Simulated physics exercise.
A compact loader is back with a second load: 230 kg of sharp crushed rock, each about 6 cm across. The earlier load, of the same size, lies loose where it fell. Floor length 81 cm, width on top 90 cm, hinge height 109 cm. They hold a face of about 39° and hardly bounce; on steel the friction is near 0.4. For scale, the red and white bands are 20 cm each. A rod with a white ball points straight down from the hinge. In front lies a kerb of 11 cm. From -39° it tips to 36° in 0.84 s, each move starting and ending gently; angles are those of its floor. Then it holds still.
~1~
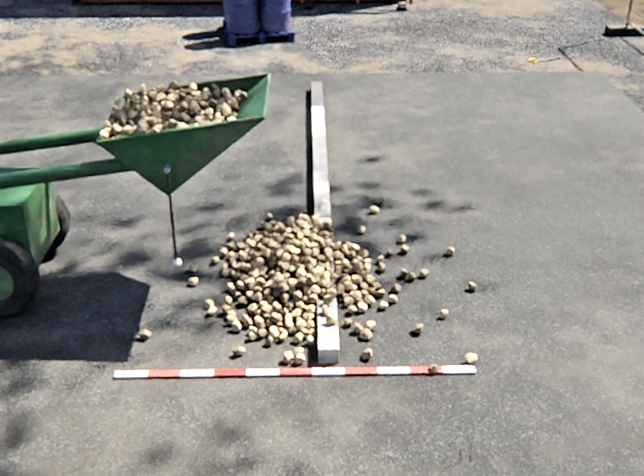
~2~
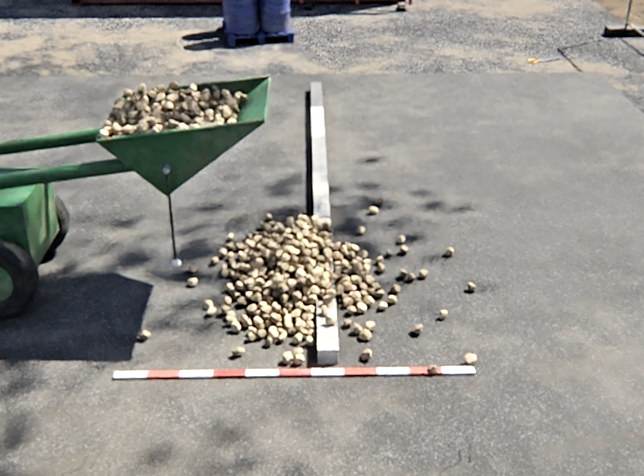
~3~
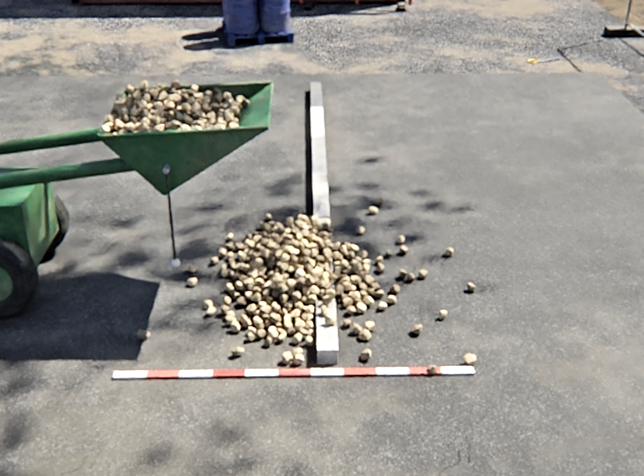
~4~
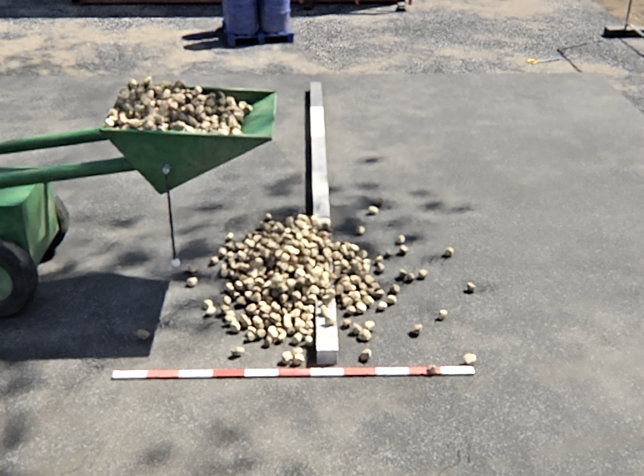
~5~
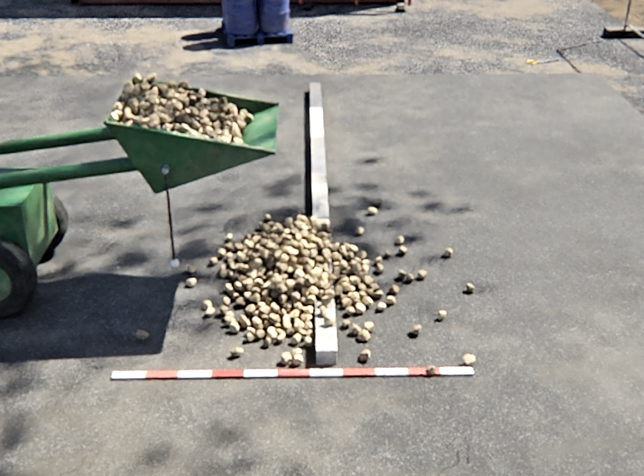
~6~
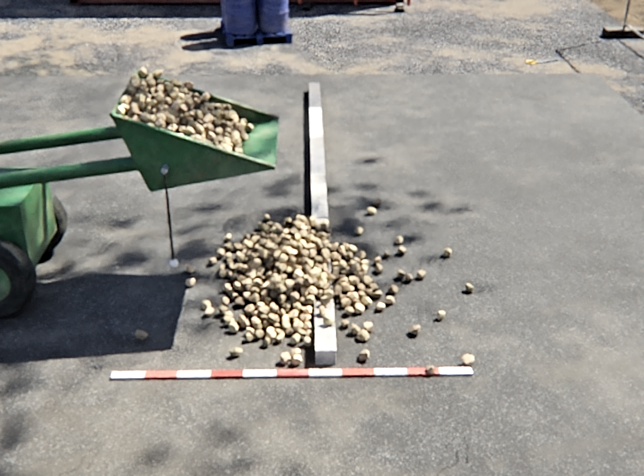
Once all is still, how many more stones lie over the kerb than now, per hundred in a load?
About 26 per cent.
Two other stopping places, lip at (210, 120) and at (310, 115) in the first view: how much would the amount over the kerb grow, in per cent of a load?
First some 0, then 85 per cent.
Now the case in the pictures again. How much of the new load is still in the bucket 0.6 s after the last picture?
Roughly 90 per cent is still inside.
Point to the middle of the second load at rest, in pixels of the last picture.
Around (293, 260).
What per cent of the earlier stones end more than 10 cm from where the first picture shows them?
Roughly 5 per cent of them.
Then, 0.3 s after the last picture the floor is at 24°; in per cent of one load, 100 in the bucket, 89 on this side of the kerb, 12 over the kerb; the foremost stones are at (435, 293).
Then, 0.6 s after the last picture the floor is at 36°; in per cent of one load, 88 in the bucket, 100 on this side of the kerb, 12 over the kerb; the foremost stones are at (435, 293).
Then, 0.9 s after the last picture the floor is at 36°; in per cent of one load, 34 in the bucket, 151 on this side of the kerb, 15 over the kerb; the foremost stones are at (435, 293).
Then, 3.3 s after the last picture the floor is at 36°; in per cent of one load, 0 in the bucket, 162 on this side of the kerb, 38 over the kerb; the foremost stones are at (436, 274). Net gain over the kerb, 26.
